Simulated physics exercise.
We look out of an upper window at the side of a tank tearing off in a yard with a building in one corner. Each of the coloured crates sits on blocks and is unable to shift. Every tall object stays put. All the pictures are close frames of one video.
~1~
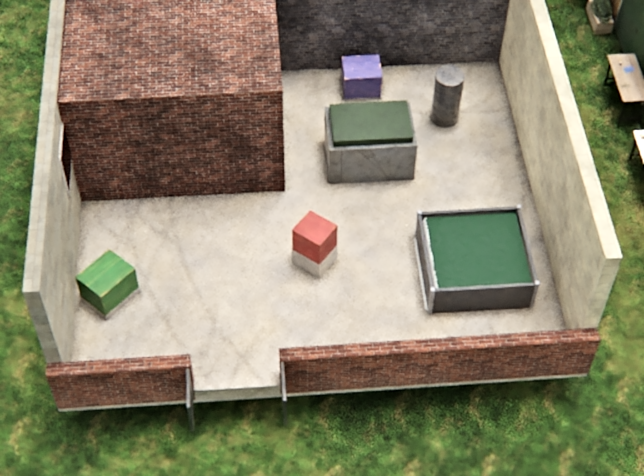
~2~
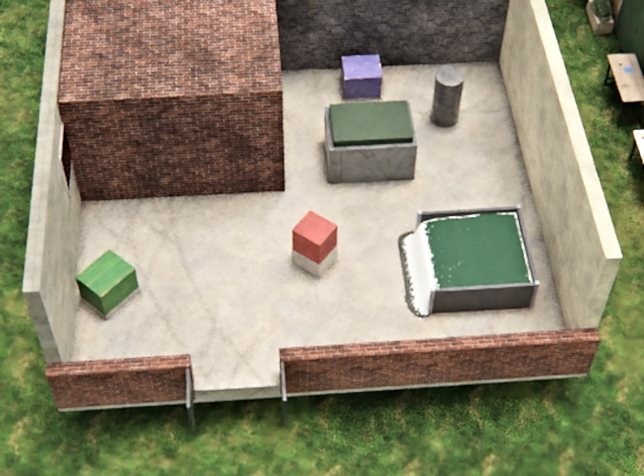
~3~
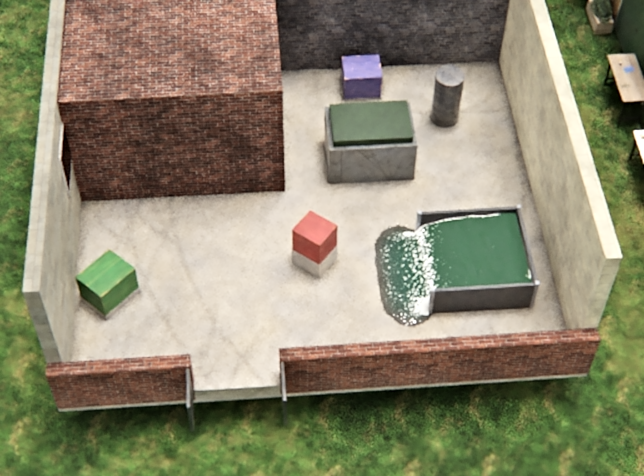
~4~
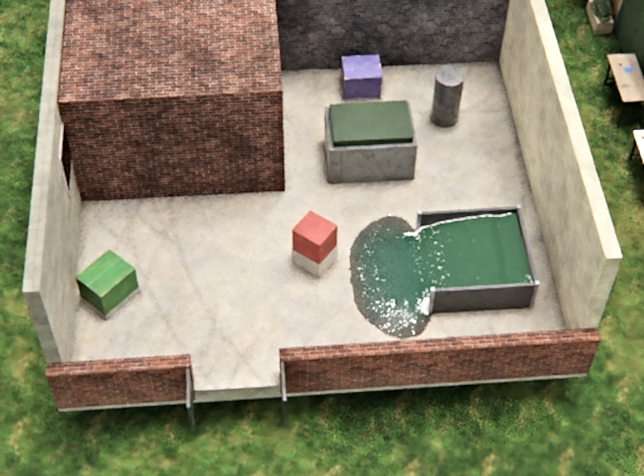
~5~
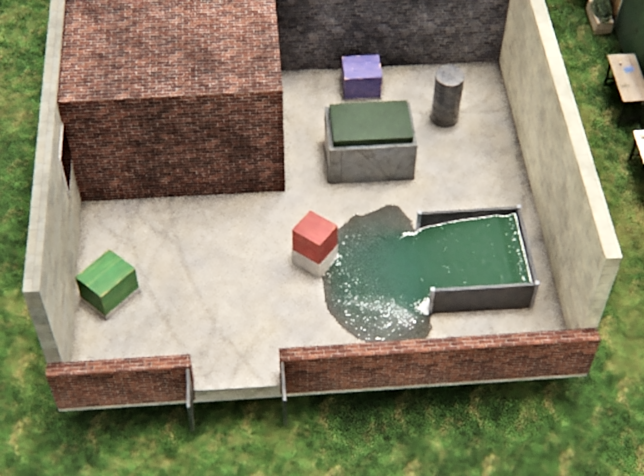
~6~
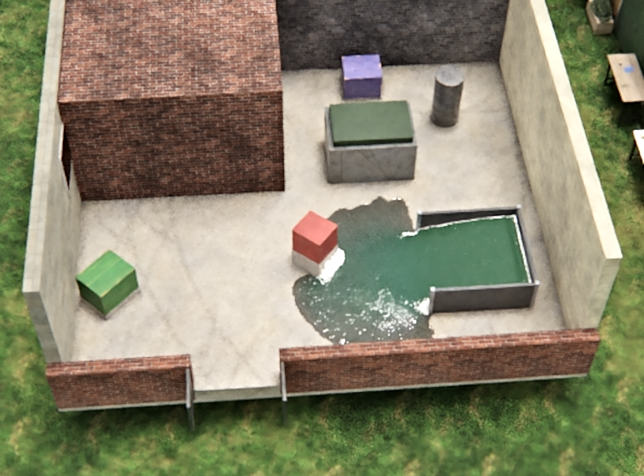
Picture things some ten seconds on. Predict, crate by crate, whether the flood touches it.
My prediction: The green crate is touched; the red crate remains untouched; the blue crate is touched.
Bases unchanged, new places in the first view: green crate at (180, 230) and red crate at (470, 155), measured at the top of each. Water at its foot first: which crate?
The green crate.
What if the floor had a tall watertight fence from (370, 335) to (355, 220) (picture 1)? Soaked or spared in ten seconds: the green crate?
Well, green crate stays untouched then.
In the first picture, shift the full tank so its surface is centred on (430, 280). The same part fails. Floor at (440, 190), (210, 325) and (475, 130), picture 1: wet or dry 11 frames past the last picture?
Results in order - left untouched, swamped, left untouched.
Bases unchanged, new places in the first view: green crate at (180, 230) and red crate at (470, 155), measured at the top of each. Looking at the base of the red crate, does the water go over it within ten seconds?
I'd say the red crate stays clear.
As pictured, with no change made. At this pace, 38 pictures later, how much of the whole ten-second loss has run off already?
Working it through, I arrive at 70 per cent.
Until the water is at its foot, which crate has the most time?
Clearly the crate marked blue.
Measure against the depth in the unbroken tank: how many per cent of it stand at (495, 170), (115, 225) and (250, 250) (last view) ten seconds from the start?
The three come to near 2, 4 and 8 per cent respectively.
A moment on, water covers 30 % of the floor; the green crate not reached, the red crate water round its plinth, the blue crate not reached.
Next, water covers 40 % of the floor; the green crate water round its plinth, the red crate water round its plinth, the blue crate not reached.
Then, water covers 60 % of the floor; the green crate water round its plinth, the red crate water round its plinth, the blue crate water round its plinth.
Later, water covers 70 % of the floor; the green crate water round its plinth, the red crate water round its plinth, the blue crate water round its plinth.
In the end, water covers 85 % of the floor; the green crate was topped, the red crate stayed above the water, the blue crate was topped.
